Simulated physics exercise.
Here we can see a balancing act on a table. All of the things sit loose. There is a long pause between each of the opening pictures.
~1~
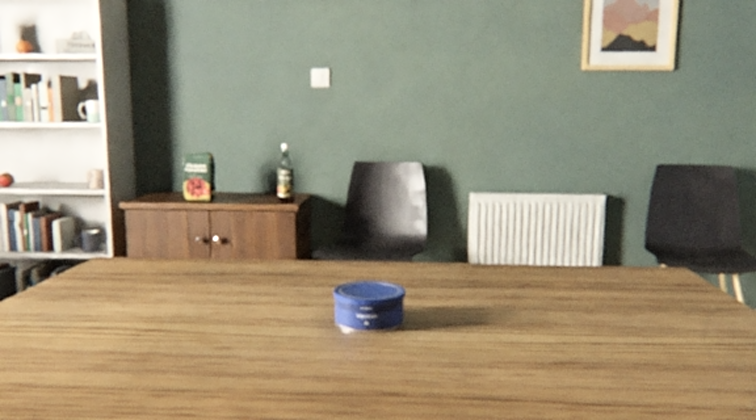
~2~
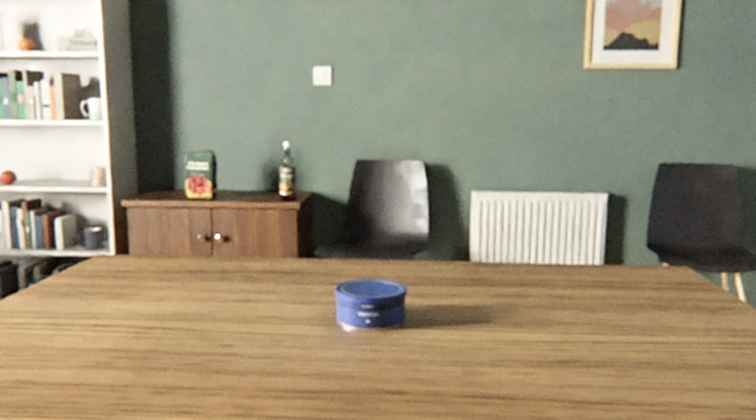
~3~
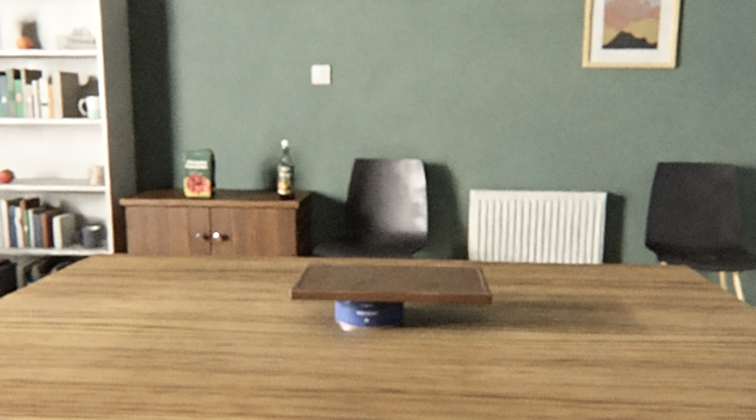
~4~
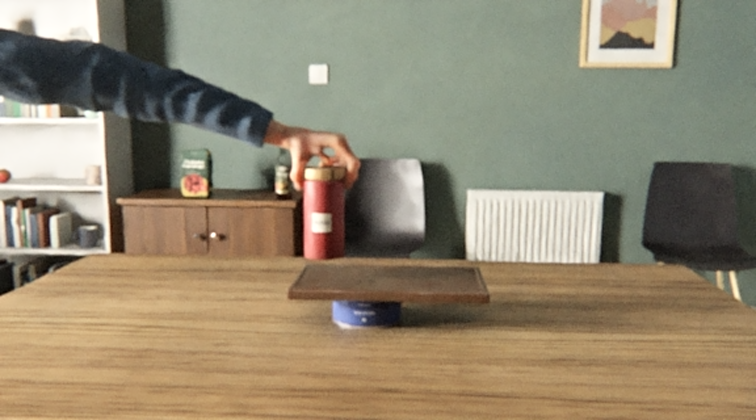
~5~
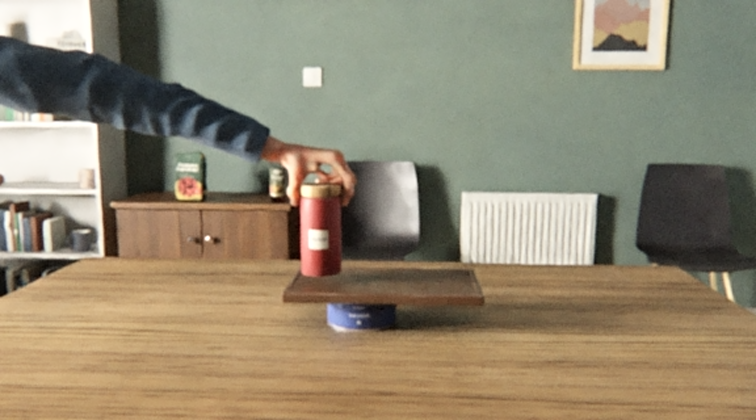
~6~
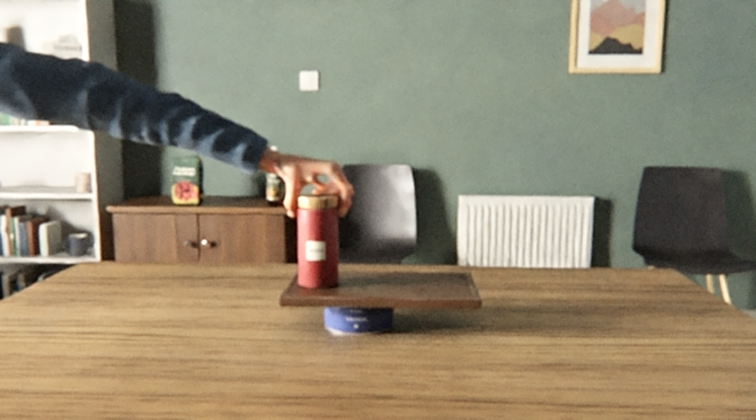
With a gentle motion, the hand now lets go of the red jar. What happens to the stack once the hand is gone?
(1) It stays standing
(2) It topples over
(1) It stays standing.
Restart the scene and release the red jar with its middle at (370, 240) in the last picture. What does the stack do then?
Stands.
Then, 0.30 s past the last view, nothing moves.
Then, 0.70 s past the last view, red jar resting near (318, 241).
Finally, all 3 still in place. Final places as the last picture's camera would see them, red jar near (318, 241). The stack stays up.
